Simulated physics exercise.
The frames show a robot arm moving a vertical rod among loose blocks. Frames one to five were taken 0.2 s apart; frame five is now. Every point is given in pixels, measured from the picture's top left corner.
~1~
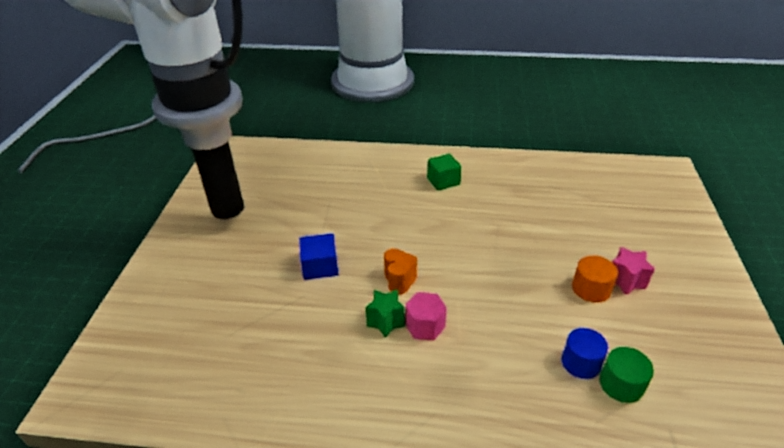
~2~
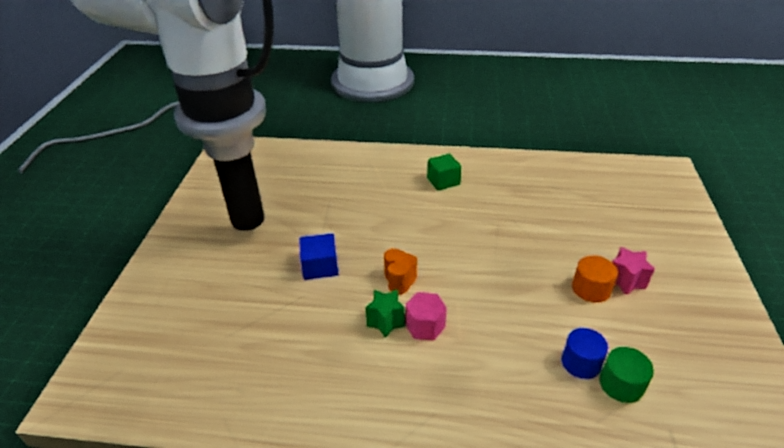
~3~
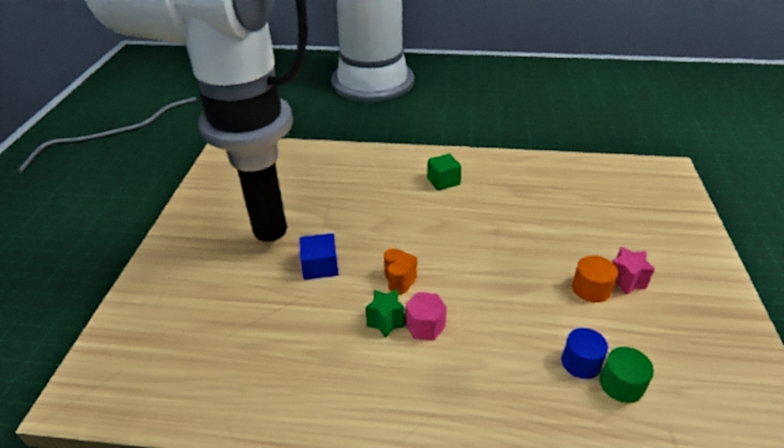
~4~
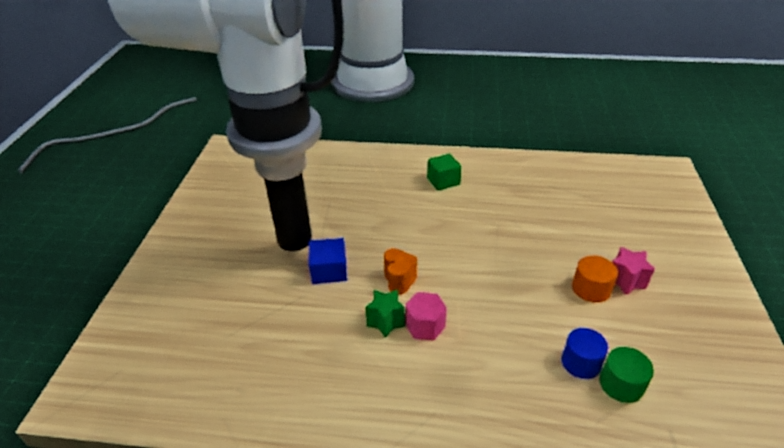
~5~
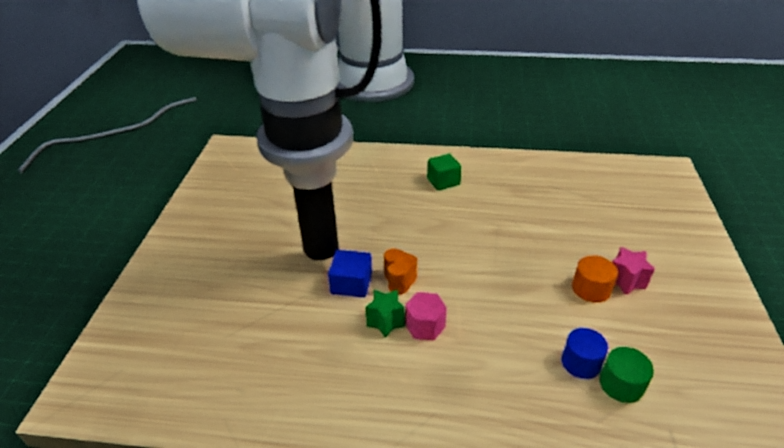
Robot arm sliding a black rod rightward across a wooden board, then nudging a blue cube toward an orange heart block.
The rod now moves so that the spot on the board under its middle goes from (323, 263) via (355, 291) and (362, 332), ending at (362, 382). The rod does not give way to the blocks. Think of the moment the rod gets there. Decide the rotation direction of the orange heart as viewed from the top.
The orange heart rotates counterclockwise.
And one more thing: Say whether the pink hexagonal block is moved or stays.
In the end it has been moved.
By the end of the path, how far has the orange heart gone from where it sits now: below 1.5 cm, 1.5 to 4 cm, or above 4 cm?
The displacement of the orange heart is below 1.5 cm.
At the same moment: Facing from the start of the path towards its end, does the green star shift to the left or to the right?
Goes left.
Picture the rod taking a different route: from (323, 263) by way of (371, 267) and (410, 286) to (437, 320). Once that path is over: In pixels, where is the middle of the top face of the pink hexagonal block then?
The middle of the upper face of the pink hexagonal block will lie at about (439, 332) in the picture.
On the path given first. One third of the way, rod (354, 278); blue square block (381, 291), turned 35° clockwise; green star (399, 321), turned 15° anticlockwise; orange heart (404, 263), turned 25° anticlockwise; pink hexagonal block (430, 308), turned 15° anticlockwise.
Two thirds of the way, rod (361, 319); blue square block (397, 330), turned 15° clockwise; green star (432, 345), turned 70° anticlockwise; orange heart (404, 263), turned 25° anticlockwise; pink hexagonal block (440, 314), turned 45° anticlockwise.
At the end, rod (360, 368); blue square block (404, 345); green star (444, 349), turned 90° anticlockwise; orange heart (404, 263), turned 25° anticlockwise; pink hexagonal block (440, 314), turned 45° anticlockwise.
